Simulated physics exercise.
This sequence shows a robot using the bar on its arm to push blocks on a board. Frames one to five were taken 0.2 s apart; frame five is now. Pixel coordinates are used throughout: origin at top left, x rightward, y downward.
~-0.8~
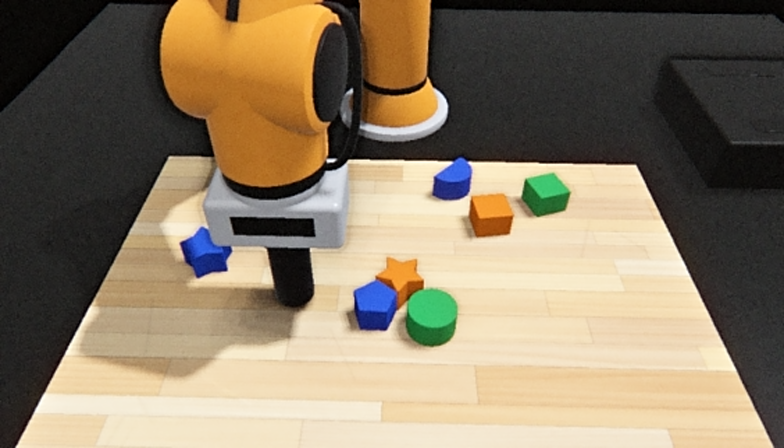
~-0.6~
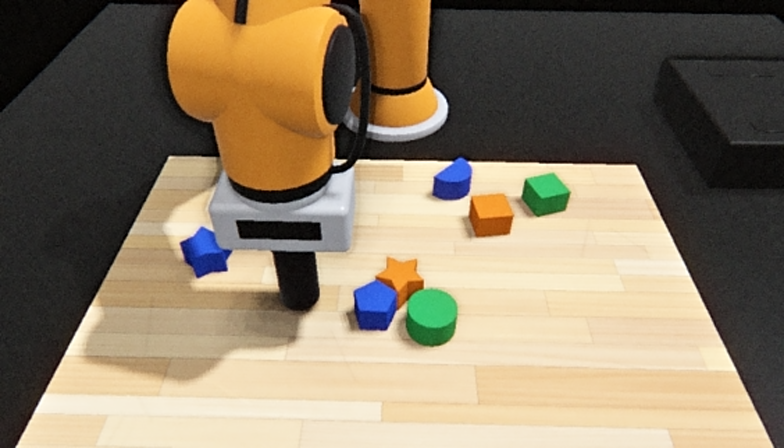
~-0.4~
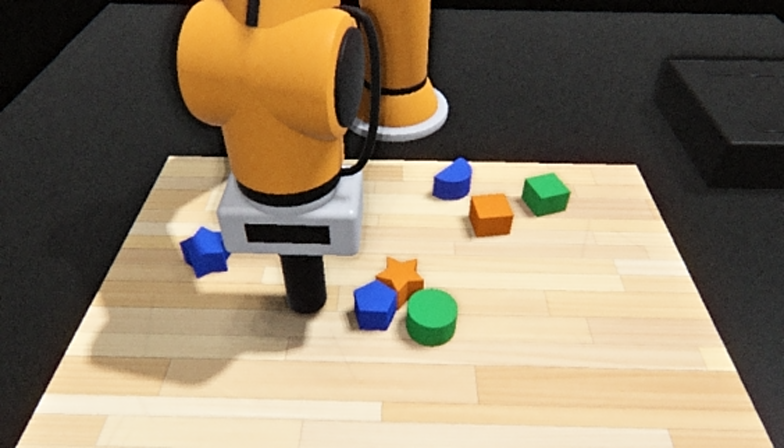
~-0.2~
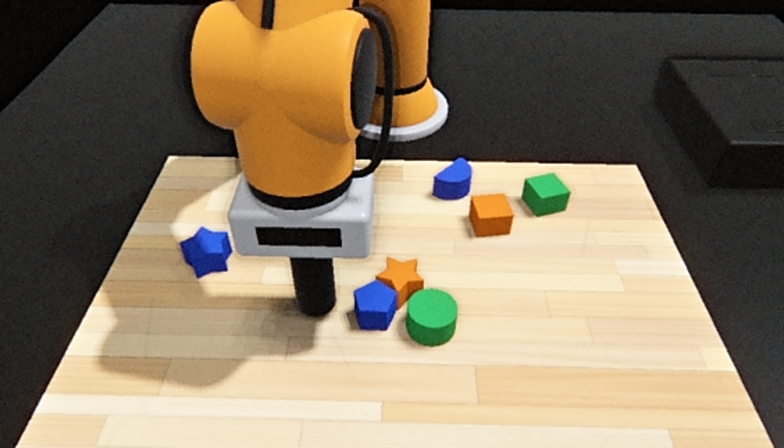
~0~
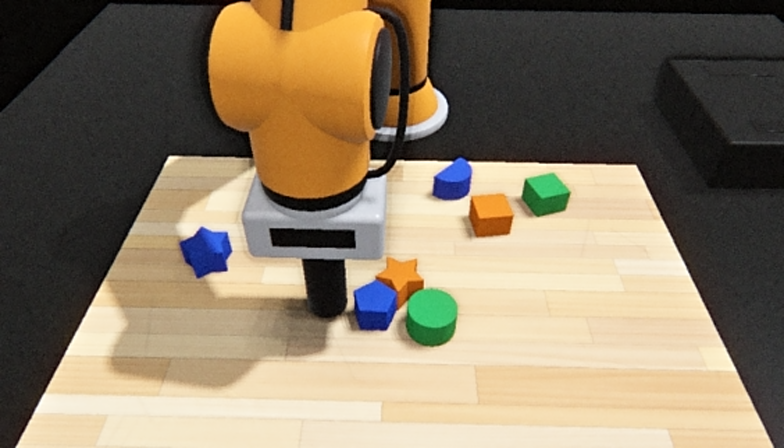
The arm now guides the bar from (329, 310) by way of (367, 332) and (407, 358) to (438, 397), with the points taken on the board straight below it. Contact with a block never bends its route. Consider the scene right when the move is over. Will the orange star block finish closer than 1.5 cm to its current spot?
Going by the path, yes.
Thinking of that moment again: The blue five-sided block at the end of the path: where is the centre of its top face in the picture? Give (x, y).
Answer: (419, 303).
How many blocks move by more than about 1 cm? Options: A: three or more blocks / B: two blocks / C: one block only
Choice B: Two blocks.
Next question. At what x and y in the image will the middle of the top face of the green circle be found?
I predict (467, 308).
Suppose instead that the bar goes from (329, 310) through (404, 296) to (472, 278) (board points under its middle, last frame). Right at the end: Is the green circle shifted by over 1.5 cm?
Yes - that is the case.
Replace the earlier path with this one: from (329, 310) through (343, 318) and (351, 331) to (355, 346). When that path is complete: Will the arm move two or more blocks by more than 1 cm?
That would be a no.
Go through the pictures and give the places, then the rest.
Tip of the bar at (295, 293), middles of tops, blue five-sided block at (375, 296), orange star block at (400, 272), green circle at (433, 307), in the first frame.
Bar at (301, 296), nothing pushed, in the second frame.
Bar at (308, 299), nothing pushed, in the third frame.
Bar at (317, 302), nothing pushed, in the fourth frame.
Bar at (328, 303), blue five-sided block at (375, 296), orange star block at (400, 272), green circle at (433, 307), in the fifth frame.
On the path given first. One third of the way, bar at (367, 325); blue five-sided block at (406, 303), turned 15° anticlockwise; orange star block at (404, 270), turned 25° anticlockwise; green circle at (451, 309).
Two thirds of the way, bar at (408, 352); blue five-sided block at (419, 303), turned 30° anticlockwise; orange star block at (405, 270), turned 30° anticlockwise; green circle at (467, 308).
At the end, bar at (439, 390); blue five-sided block at (419, 303), turned 30° anticlockwise; orange star block at (405, 270), turned 30° anticlockwise; green circle at (467, 308).
